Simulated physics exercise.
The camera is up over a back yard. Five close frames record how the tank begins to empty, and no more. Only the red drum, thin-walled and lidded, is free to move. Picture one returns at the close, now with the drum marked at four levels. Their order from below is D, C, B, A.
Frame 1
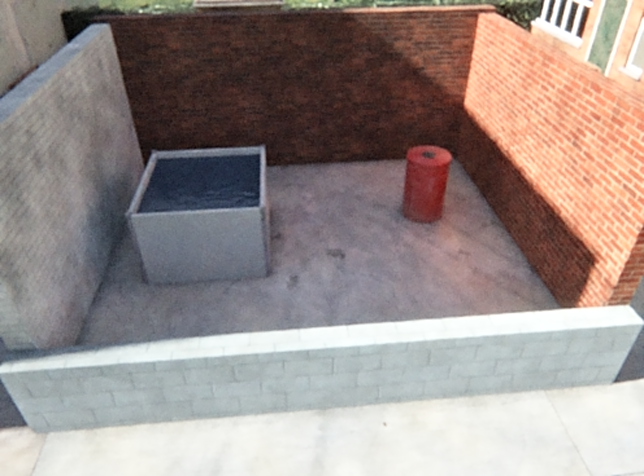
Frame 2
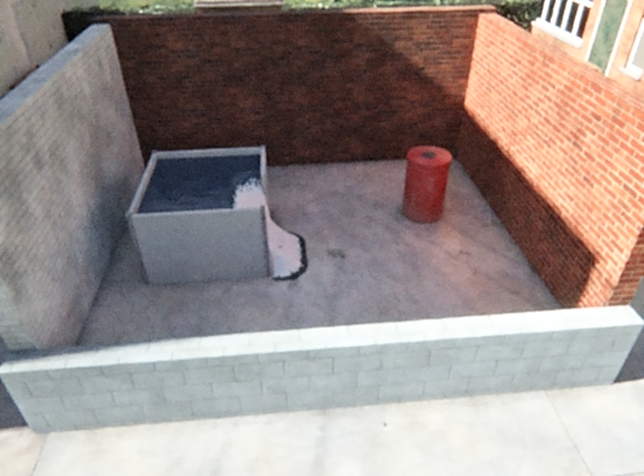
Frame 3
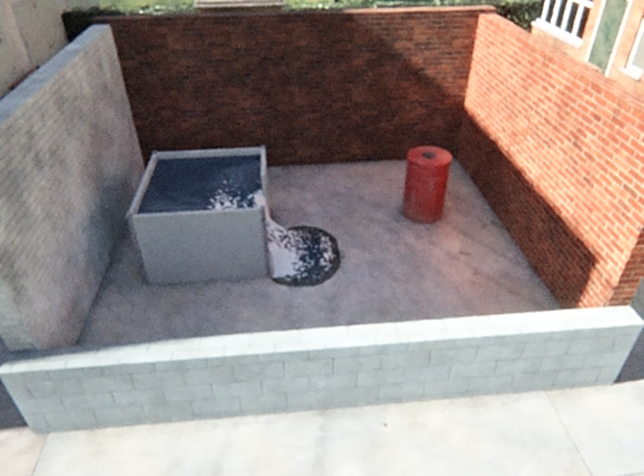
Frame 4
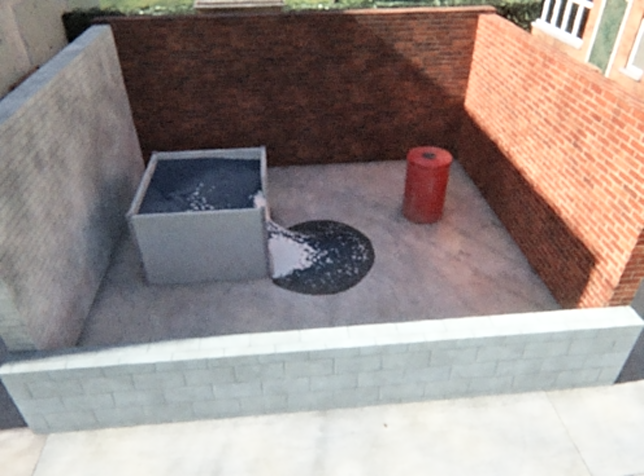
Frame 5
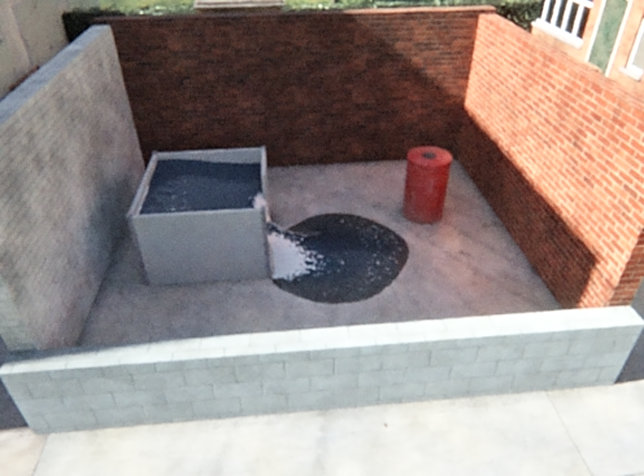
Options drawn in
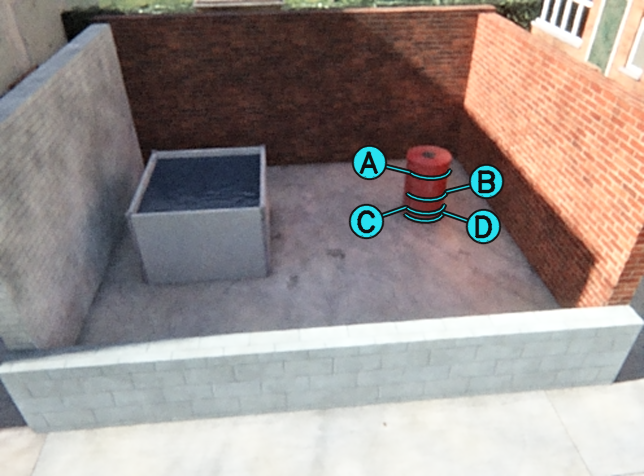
Walled back yard with dark water pouring from the right side of a grey tank, spreading across the ground near a still red drum.
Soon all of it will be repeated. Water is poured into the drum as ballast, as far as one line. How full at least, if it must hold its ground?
B.
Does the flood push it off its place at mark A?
No, that is safe.
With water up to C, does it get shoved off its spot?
Yes, that goes wrong.
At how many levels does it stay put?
Two of them.
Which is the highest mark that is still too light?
That is mark C.
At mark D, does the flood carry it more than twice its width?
Yes.
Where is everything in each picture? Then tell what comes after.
Lid of the red drum at (429, 155); tank full, its middle at (204, 183).
Water covers 2 % of the ground and is seen nearest the drum at (296, 242).
Water covers 4 % of the ground and is seen nearest the drum at (330, 242).
Water covers 7 % of the ground and is seen nearest the drum at (352, 230).
Lid of the red drum at (430, 156); water covers 11 % of the ground and is seen nearest the drum at (380, 228).
On the marked copy, A at (433, 178); B at (430, 200); C at (428, 213); D at (427, 221); from the bottom up D, C, B, A.
For mark A, it does not move.
For mark B, it does not move.
For mark C, it is pushed about its own width away.
For mark D, it is pushed about 7 times its own width away.
